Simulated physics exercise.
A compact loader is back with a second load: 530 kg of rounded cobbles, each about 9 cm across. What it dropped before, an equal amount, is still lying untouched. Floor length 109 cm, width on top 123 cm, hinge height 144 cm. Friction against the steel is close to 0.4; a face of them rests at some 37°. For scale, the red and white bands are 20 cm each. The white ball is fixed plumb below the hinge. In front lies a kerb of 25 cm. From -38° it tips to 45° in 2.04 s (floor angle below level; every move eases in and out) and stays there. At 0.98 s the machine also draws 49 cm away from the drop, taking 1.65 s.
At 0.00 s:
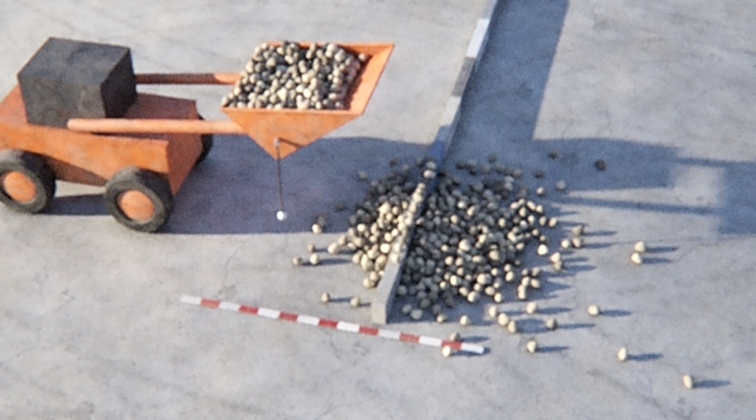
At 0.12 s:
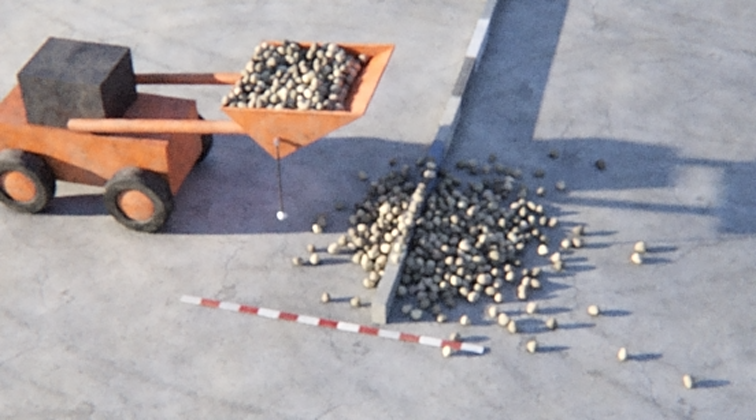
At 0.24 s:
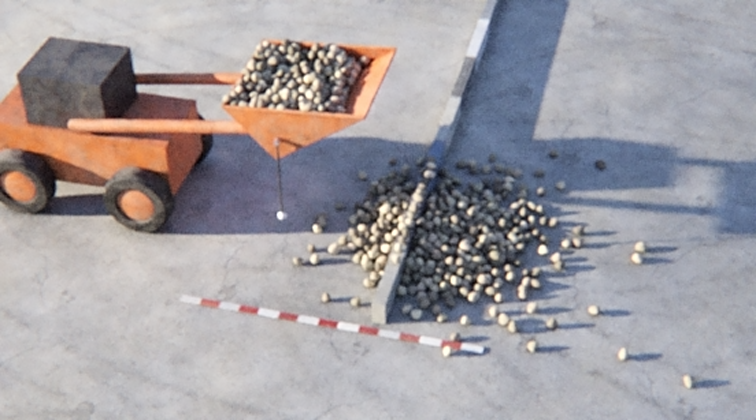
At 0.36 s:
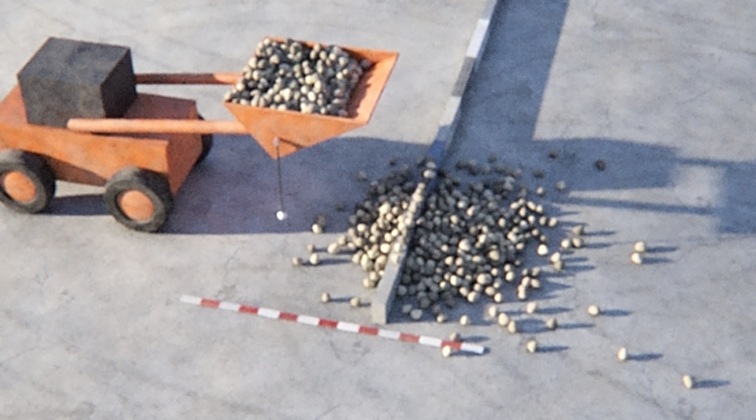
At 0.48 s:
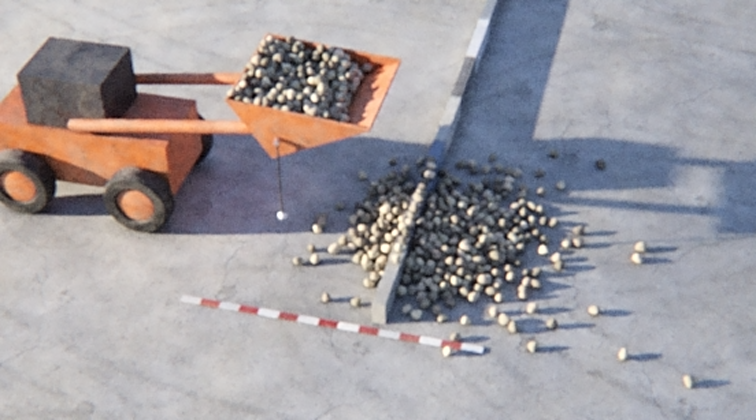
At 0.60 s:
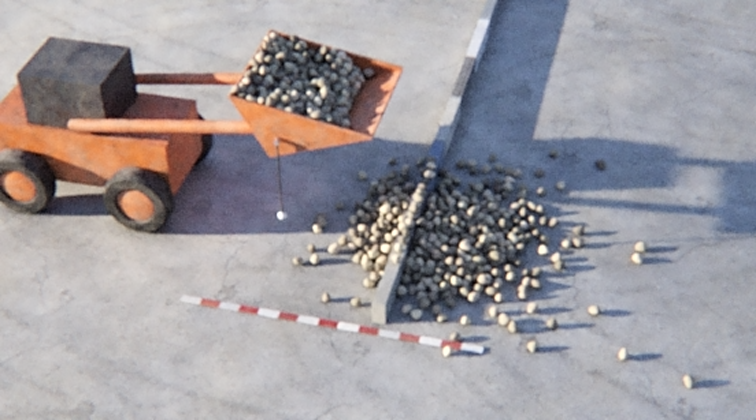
An orange four-wheeled machine with a dark block on its back, at the left of a grey concrete floor seen from above, slowly tilts its stone-filled bucket back toward level, the front lip rising slightly. The pale, rounded stones inside shift a little toward the machine, while a heap of similar stones lies still across a low kerb at centre right. A red-and-white striped rod lies motionless in front, and the view stays fixed.
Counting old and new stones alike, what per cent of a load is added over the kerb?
Some 0 per cent is added.
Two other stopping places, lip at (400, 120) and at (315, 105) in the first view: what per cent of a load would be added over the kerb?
About 20 and 0 per cent.
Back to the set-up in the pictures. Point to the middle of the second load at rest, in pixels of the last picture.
Near (358, 216).
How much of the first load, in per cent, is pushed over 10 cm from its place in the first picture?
About 5 per cent.
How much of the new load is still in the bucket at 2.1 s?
It holds some 10 per cent.
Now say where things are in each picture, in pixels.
The first picture shows lip at (362, 114), floor tilted -38°, highest stones at (311, 55). The earlier load is highest near (421, 192), 30 cm above ground level, 28 % on this side of the kerb, 72 % over the kerb.
The second picture shows lip at (363, 115), floor tilted -37°, highest stones at (311, 56); the stones move at 0.1 m/s on average.
In the third picture, the bucket is at -35°, its lip at (365, 118); the top of the load is at (297, 56); the stones move at 0.1 m/s on average.
In the fourth picture, the bucket is at -31°, its lip at (367, 123); the top of the load is at (281, 57); the stones move at 0.2 m/s on average.
The fifth picture shows lip at (370, 130), floor tilted -26°, highest stones at (269, 53); the stones move at 0.2 m/s on average.
The sixth picture shows lip at (372, 138), floor tilted -21°, highest stones at (270, 50); the stones move at 0.2 m/s on average.
After 1.5 s the floor is at 32°; in per cent of one load, 93 in the bucket, 35 on this side of the kerb, 72 over the kerb; the foremost stones are at (617, 269).
After 2.1 s the floor is at 45°; in per cent of one load, 8 in the bucket, 119 on this side of the kerb, 72 over the kerb; the foremost stones are at (617, 269).
After 3.1 s the floor is at 45°; in per cent of one load, 0 in the bucket, 128 on this side of the kerb, 72 over the kerb; the foremost stones are at (617, 269).
After 5.9 s the floor is at 45°; in per cent of one load, 0 in the bucket, 128 on this side of the kerb, 72 over the kerb; the foremost stones are at (617, 269). Net gain over the kerb, 0.
